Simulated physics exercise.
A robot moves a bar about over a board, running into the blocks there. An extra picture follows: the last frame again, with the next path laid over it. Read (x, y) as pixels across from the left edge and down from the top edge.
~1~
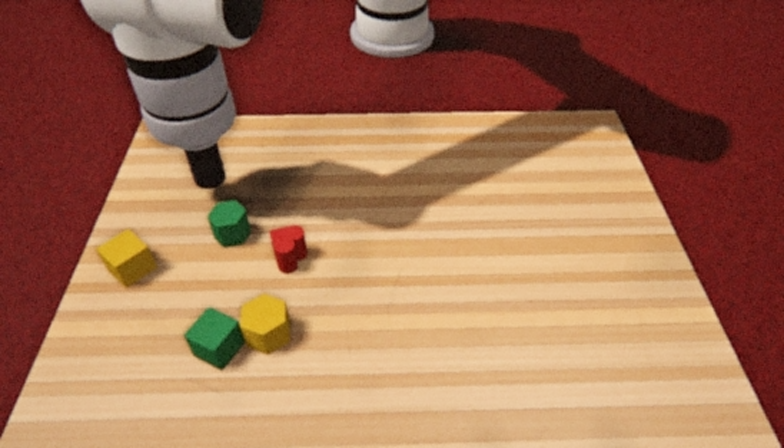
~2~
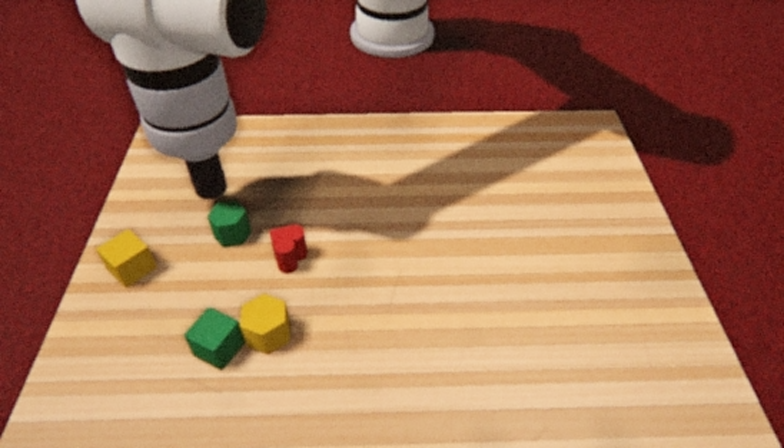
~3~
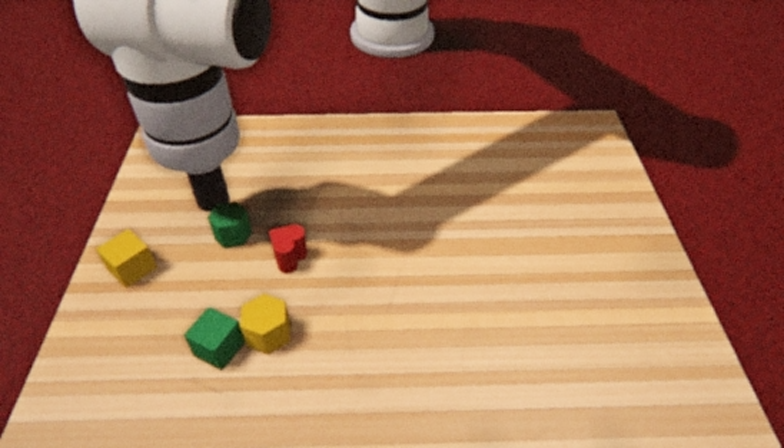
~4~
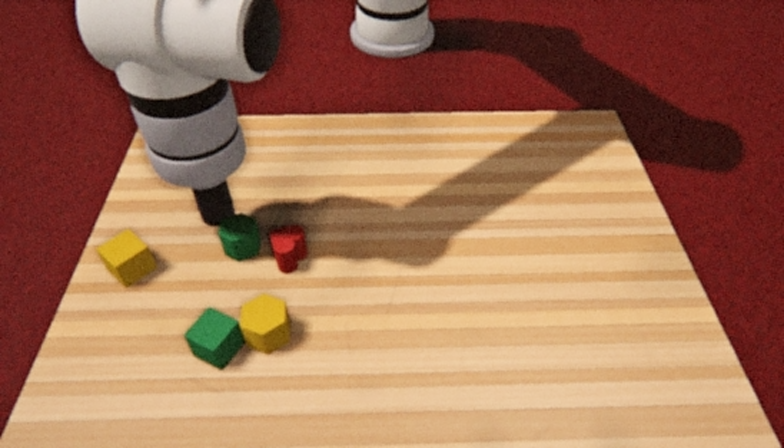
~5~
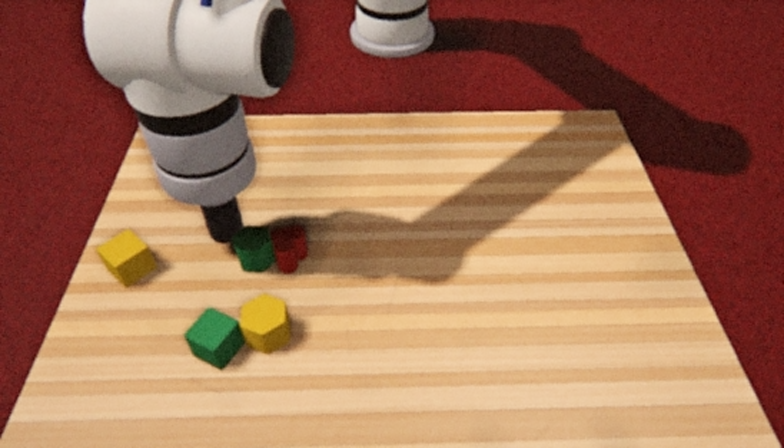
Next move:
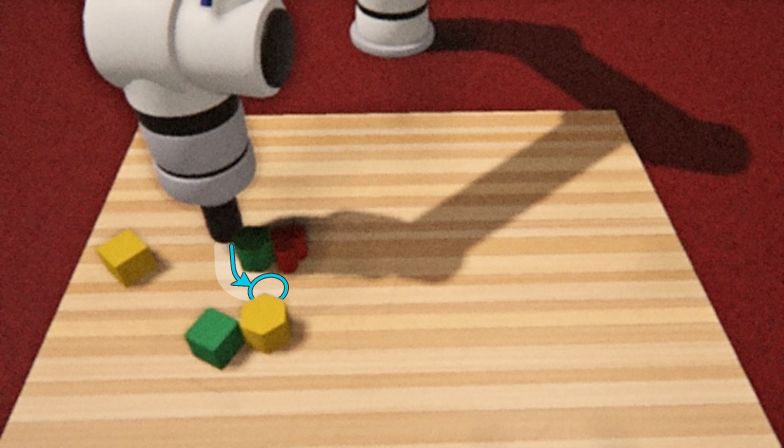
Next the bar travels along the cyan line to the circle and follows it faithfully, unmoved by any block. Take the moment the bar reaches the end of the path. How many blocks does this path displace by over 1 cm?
Total moved: Two.
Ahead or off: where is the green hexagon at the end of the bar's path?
By the time the path ends, the green hexagon is still sitting right in front of the bar.
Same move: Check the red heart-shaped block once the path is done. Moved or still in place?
Moved away.
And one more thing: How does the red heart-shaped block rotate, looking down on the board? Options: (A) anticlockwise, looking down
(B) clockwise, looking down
I choose A.
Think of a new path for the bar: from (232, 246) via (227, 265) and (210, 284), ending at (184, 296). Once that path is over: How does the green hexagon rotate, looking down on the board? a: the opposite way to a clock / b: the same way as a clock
Option a.
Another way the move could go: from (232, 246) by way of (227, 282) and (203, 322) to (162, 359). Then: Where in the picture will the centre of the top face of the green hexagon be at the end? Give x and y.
For the centre of its top, I'd go with (260, 252).
Path on the board, from (232, 246) through (233, 265) and (243, 283) to (268, 289).
On the path given first. Halfway along, bar at (232, 262); green hexagon at (267, 256), turned 55° anticlockwise; red heart-shaped block at (296, 238), turned 20° anticlockwise.
At the end, bar at (265, 276); green hexagon at (302, 260), turned 90° anticlockwise; yellow hexagon in place; red heart-shaped block at (311, 234), turned 65° anticlockwise.
